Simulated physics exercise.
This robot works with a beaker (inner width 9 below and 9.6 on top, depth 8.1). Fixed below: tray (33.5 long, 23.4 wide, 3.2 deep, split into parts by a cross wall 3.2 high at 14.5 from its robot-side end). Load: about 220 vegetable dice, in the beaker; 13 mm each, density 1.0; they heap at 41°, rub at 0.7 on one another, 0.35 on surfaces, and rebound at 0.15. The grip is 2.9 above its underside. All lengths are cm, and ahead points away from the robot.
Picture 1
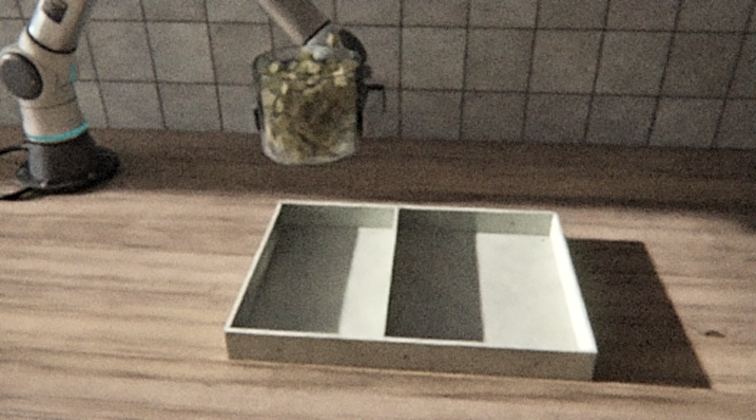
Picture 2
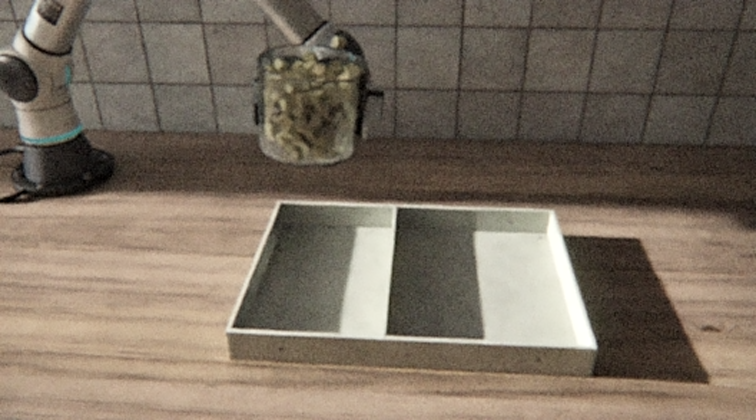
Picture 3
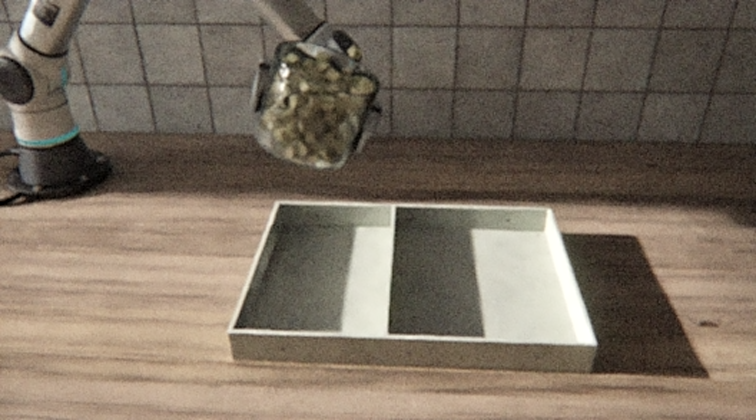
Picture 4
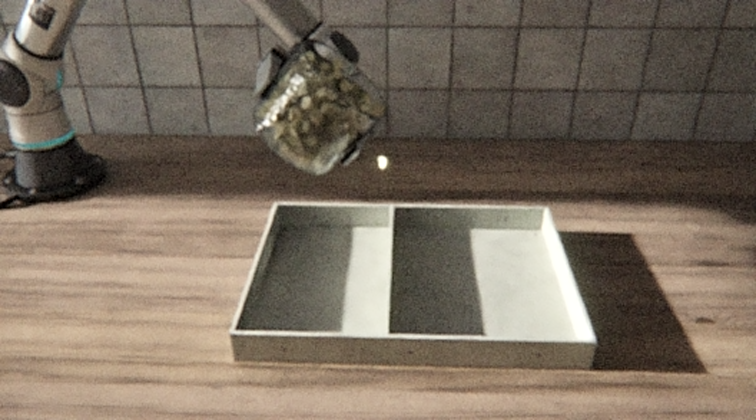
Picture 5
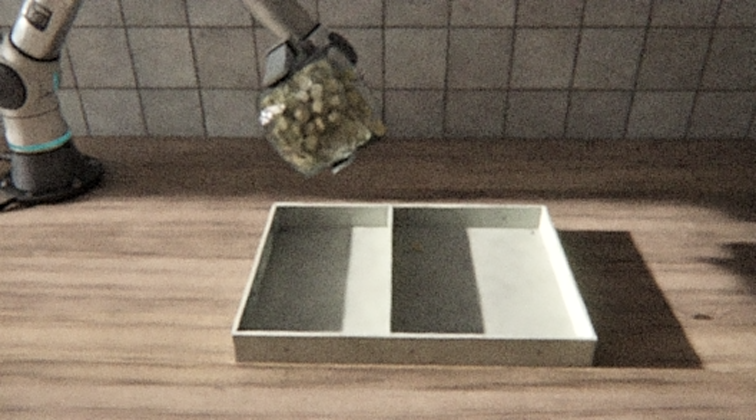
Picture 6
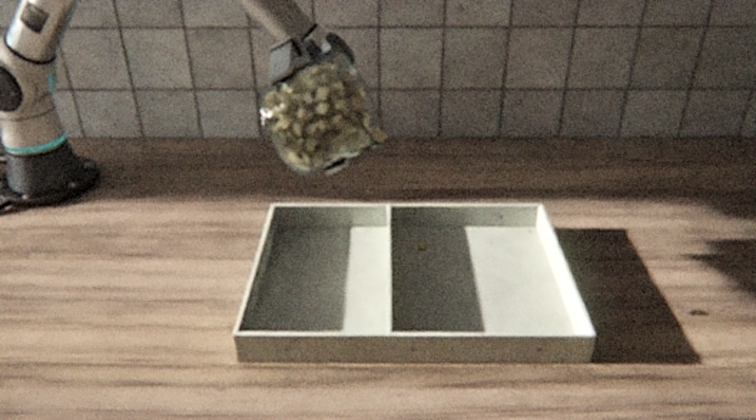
A robot arm held a clear container of small greenish-yellow pieces above a divided white tray and tilted it steadily further over, and a single piece dropped out while the rest stayed inside.
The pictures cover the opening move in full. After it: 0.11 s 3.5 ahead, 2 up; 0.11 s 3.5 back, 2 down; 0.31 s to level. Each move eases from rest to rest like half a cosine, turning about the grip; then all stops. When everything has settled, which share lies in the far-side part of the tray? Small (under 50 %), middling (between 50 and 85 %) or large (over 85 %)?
Answer: Small; under 50 % of the vegetable dice finish in the far-side part of the tray.
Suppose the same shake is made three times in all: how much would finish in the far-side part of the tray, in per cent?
In that case some 65 per cent.
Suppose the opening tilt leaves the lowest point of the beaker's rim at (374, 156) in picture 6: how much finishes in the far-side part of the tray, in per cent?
About 75 per cent.
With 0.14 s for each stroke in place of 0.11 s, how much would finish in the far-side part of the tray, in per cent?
In that case some 25 per cent.
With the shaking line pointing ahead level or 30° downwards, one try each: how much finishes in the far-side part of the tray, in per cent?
Some 30 and 10 per cent.
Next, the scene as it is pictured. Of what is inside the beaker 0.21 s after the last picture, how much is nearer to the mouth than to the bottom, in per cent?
Roughly 80 per cent.
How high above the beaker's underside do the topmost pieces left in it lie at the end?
About 7.5 cm.
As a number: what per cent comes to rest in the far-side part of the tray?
Roughly 40 per cent.
Then, 0.21 s on, tilted 63° forward, highest piece 24 above the table; 178 in the beaker, 1 in the far-side part, 38 in flight or on a rim.
Then, 0.42 s on, tilted 17° forward, highest piece 24 above the table; 129 in the beaker, 82 in the far-side part, 6 in flight or on a rim.
Then, 0.73 s on, level, highest piece 25 above the table; 129 in the beaker, 88 in the far-side part.
Then, 1.78 s on, level, highest piece 25 above the table; 129 in the beaker, 88 in the far-side part.
In the end, 129 in the beaker, 88 in the far-side part. That is 41 % in the far-side part of the tray.
